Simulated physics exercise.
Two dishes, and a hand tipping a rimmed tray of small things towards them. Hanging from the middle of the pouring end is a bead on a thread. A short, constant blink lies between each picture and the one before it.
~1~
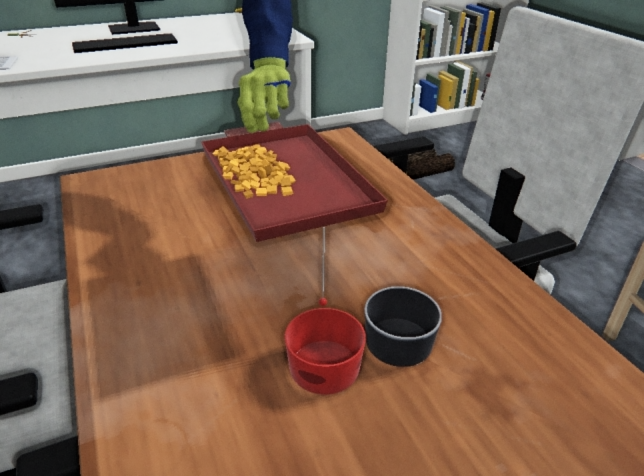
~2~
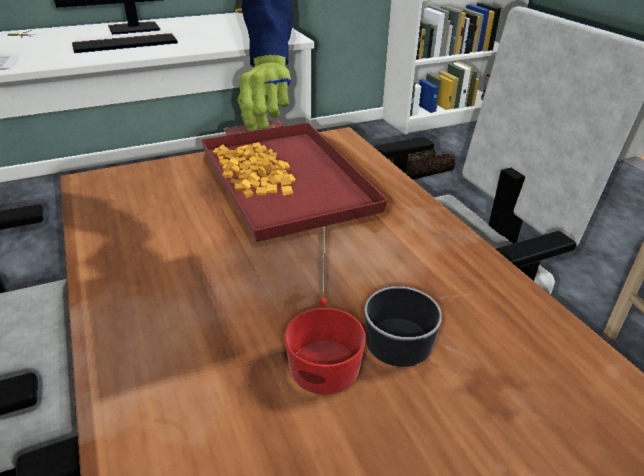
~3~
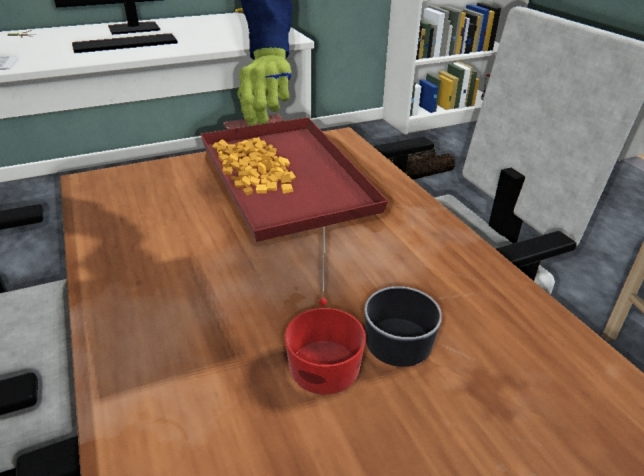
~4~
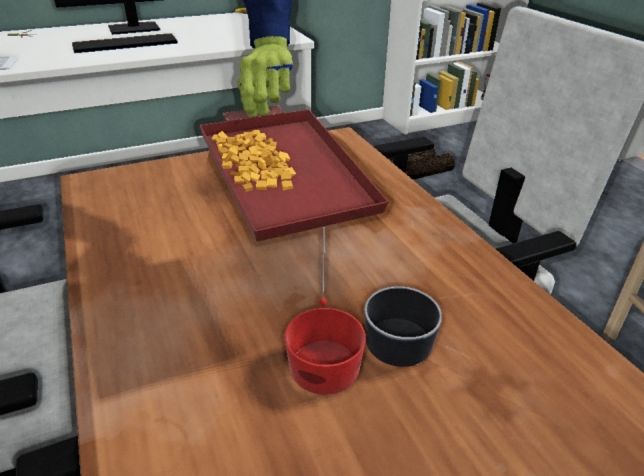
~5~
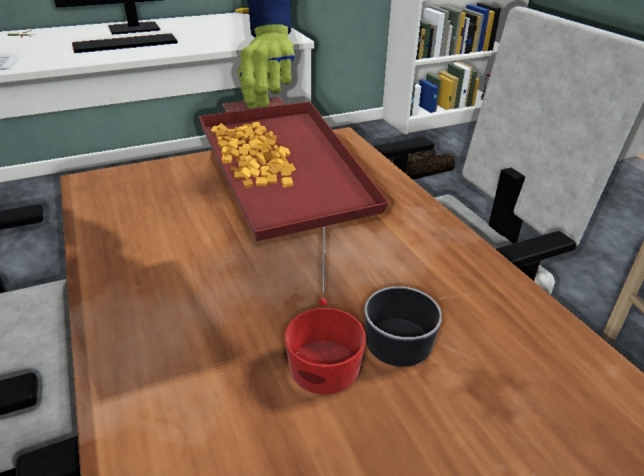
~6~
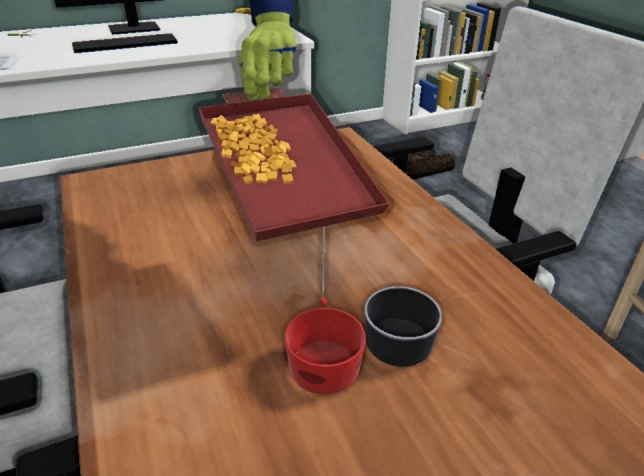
On a wooden table in an office, a green-gloved hand slowly raises the far end of a red tray holding small yellow pieces, tilting it slightly towards a red dish and a black dish, which stay still.
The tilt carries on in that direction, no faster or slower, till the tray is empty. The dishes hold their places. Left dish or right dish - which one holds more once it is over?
The left one holds more.
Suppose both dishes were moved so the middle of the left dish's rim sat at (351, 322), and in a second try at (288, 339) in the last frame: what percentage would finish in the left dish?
50 %, 40 %.
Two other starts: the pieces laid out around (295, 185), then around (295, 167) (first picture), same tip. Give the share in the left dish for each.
50 per cent for the first try, 40 per cent for the second.
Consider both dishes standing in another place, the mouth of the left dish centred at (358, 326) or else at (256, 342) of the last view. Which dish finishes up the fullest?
Results - the dish on the left side first, the dish on the right side second.
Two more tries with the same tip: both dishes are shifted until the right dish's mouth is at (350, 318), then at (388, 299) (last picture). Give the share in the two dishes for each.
It comes to about 70 per cent the first time and about 40 per cent the second.
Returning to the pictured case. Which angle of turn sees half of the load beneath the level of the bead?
110°.
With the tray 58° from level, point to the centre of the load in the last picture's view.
I'd put the middle close to (313, 215).
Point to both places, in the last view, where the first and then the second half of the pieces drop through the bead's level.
Starting near (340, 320), moving on to near (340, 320).
Soon after the last picture, tray tipped steeply; most on the tray; a small part in the air.
A little later, tray tipped right over; most on the tray; a small part in the left dish; a stray few in the right dish; a stray few outside both; a small part in the air.
Later still, tray tipped past a quarter turn; about two thirds in the left dish; a small part in the right dish; about a quarter outside both.
At rest, tray tipped past a quarter turn; about two thirds in the left dish; a small part in the right dish; about a quarter outside both.
